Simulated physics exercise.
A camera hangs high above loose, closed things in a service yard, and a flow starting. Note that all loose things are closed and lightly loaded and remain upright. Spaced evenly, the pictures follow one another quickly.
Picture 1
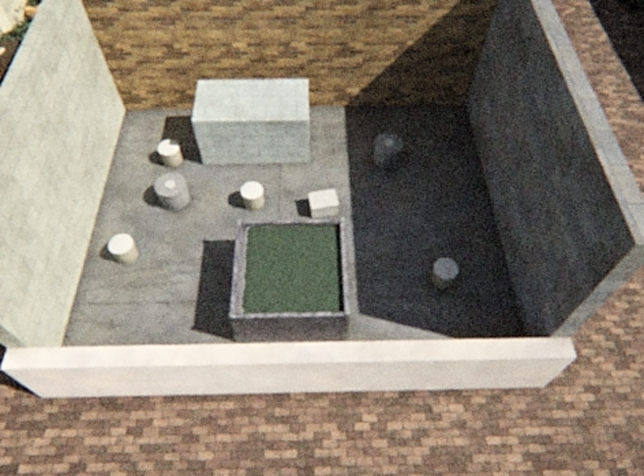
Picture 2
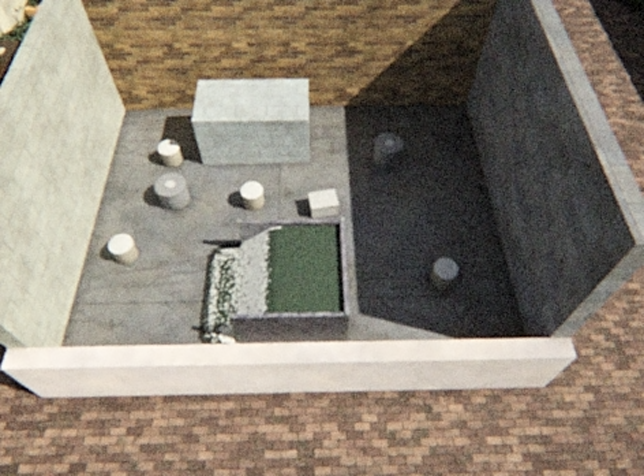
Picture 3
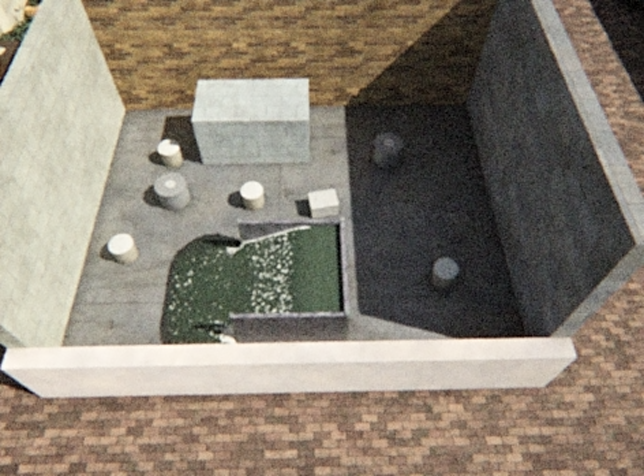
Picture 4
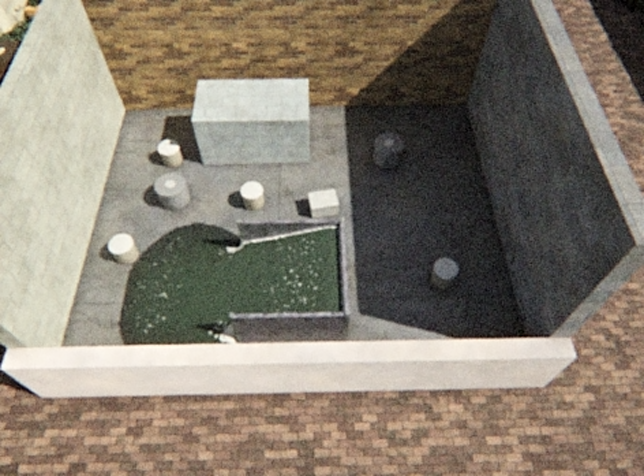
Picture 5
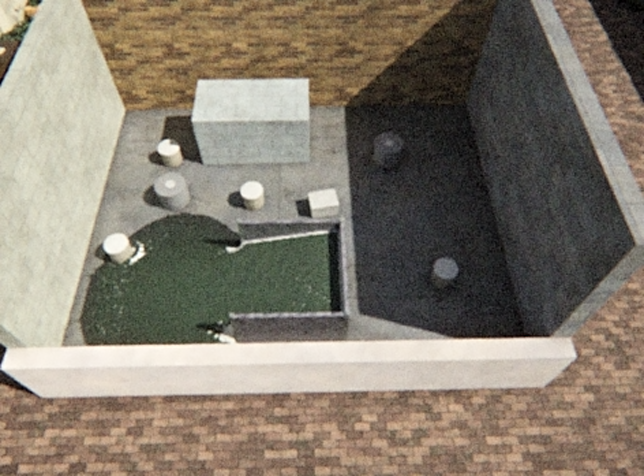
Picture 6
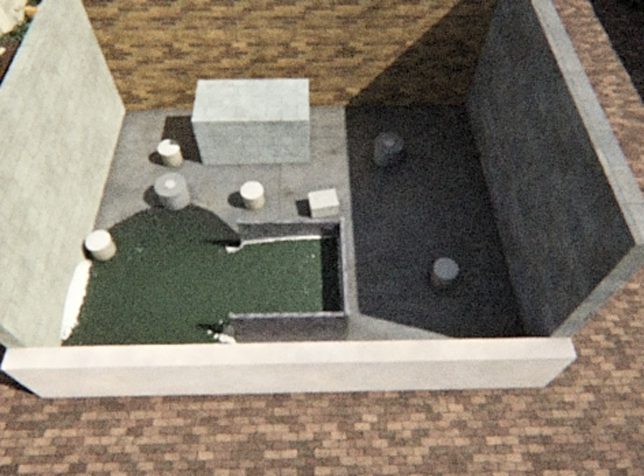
Dark green water sits level in a square walled tank, then bursts out through its open left side in a white, frothy rush. It fans across the grey yard floor in a widening rounded pool, reaches a small pale cylinder and nudges it left, and splashes white along the left wall.
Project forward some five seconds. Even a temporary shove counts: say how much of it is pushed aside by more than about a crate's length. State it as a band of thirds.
Looks to me like between one and two in three get shifted a long way.
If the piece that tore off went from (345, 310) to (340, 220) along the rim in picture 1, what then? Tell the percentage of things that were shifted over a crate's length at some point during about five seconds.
My estimate is some 30 per cent of them.
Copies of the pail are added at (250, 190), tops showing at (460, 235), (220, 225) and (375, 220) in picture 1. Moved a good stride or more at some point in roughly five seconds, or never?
First remains in place, second driven off, third remains in place.
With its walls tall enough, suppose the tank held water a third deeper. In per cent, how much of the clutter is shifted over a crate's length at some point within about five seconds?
Roughly 60 in a hundred.
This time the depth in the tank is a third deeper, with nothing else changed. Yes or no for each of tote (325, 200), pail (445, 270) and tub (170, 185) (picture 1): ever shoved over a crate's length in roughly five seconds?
In the order you named them: Stayed within the threshold, stayed within the threshold, went past the threshold.
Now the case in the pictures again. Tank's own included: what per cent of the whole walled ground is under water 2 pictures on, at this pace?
Roughly 25 %.
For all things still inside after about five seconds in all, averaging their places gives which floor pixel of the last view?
The mean position lies close to (300, 168).
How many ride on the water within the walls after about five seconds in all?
The total is 3.
A moment on, 1 of 7 are well off their spots; 1 afloat.
Next, 2 of 7 are well off their spots; 1 afloat.
Later, 3 of 7 are well off their spots; 3 afloat.
In the end, 3 of 7 are well off their spots, and 3 have been at some point; 3 afloat.
